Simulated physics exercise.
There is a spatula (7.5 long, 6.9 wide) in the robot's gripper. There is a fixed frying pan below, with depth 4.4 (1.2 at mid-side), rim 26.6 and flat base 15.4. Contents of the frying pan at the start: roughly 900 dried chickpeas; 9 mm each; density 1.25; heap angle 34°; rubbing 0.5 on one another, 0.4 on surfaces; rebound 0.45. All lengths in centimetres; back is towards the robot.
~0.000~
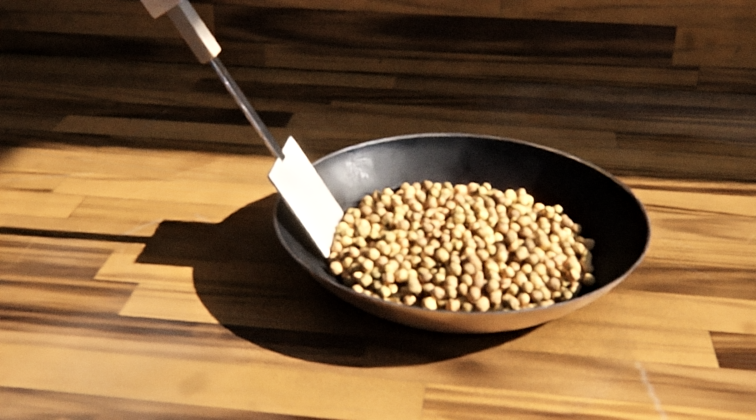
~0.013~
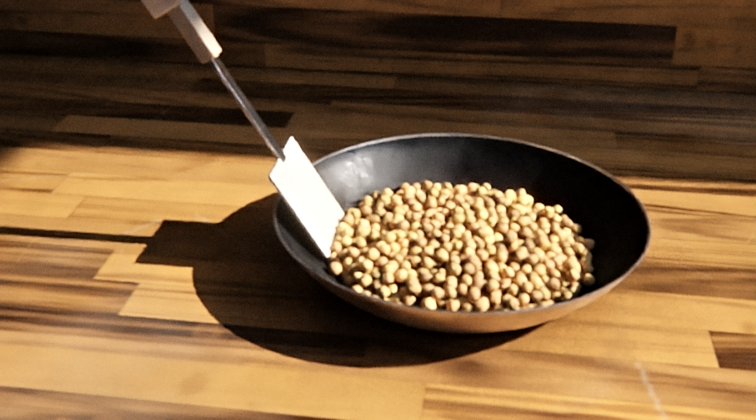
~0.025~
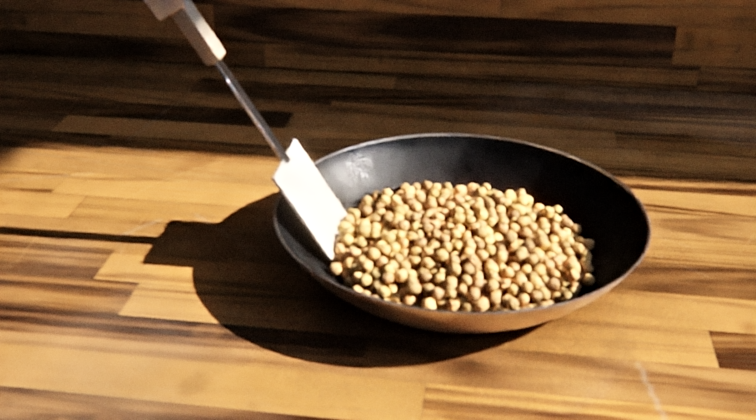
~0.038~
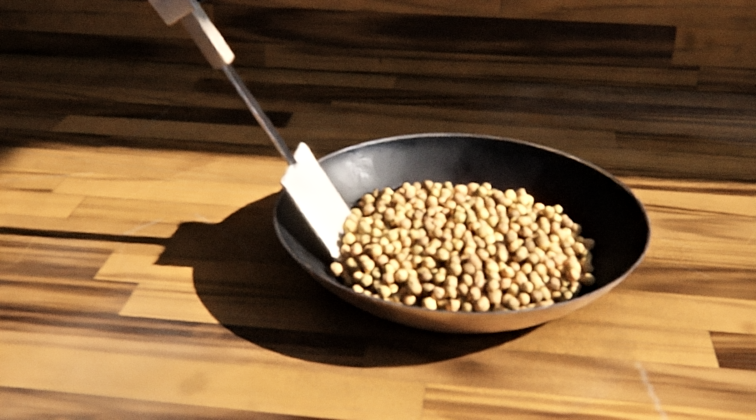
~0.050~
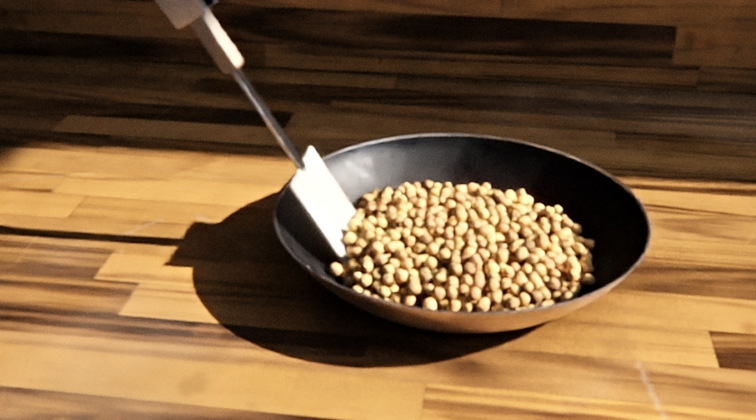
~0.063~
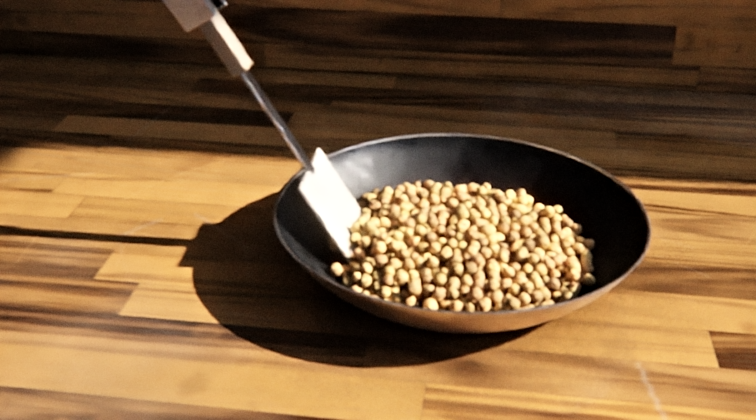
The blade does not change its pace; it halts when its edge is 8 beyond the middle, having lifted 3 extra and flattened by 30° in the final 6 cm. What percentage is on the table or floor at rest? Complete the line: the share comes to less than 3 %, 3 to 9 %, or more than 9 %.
The share comes to less than 3 %.
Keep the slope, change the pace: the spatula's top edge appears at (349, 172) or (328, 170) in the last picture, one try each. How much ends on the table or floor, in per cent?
That comes to some 15 and some 5 percent, in that order.
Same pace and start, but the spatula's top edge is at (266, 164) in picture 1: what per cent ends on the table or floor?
Some 0 per cent.
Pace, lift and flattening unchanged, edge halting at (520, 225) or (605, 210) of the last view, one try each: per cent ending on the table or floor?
I'd say some 0 per cent, then some 15 per cent.
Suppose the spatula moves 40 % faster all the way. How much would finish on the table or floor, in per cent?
5 per cent, roughly.
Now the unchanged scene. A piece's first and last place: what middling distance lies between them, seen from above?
3 cm.
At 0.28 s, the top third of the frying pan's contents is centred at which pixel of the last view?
The middle lies somewhere about (543, 234).
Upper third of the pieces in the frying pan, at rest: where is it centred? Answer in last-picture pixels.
Look near (578, 236).
After 0.17 s, sloping 58°, highest piece 5 above the table; 900 in the frying pan.
After 0.28 s, sloping 47°, highest piece 5 above the table; 899 in the frying pan, 1 on the table or floor.
After 0.54 s, sloping 28°, highest piece 5 above the table; 898 in the frying pan, 2 on the table or floor.
After 1.59 s, sloping 28°, highest piece 5 above the table; 898 in the frying pan, 2 on the table or floor.
At rest, 898 in the frying pan, 2 on the table or floor. That is 0 % on the table or floor.
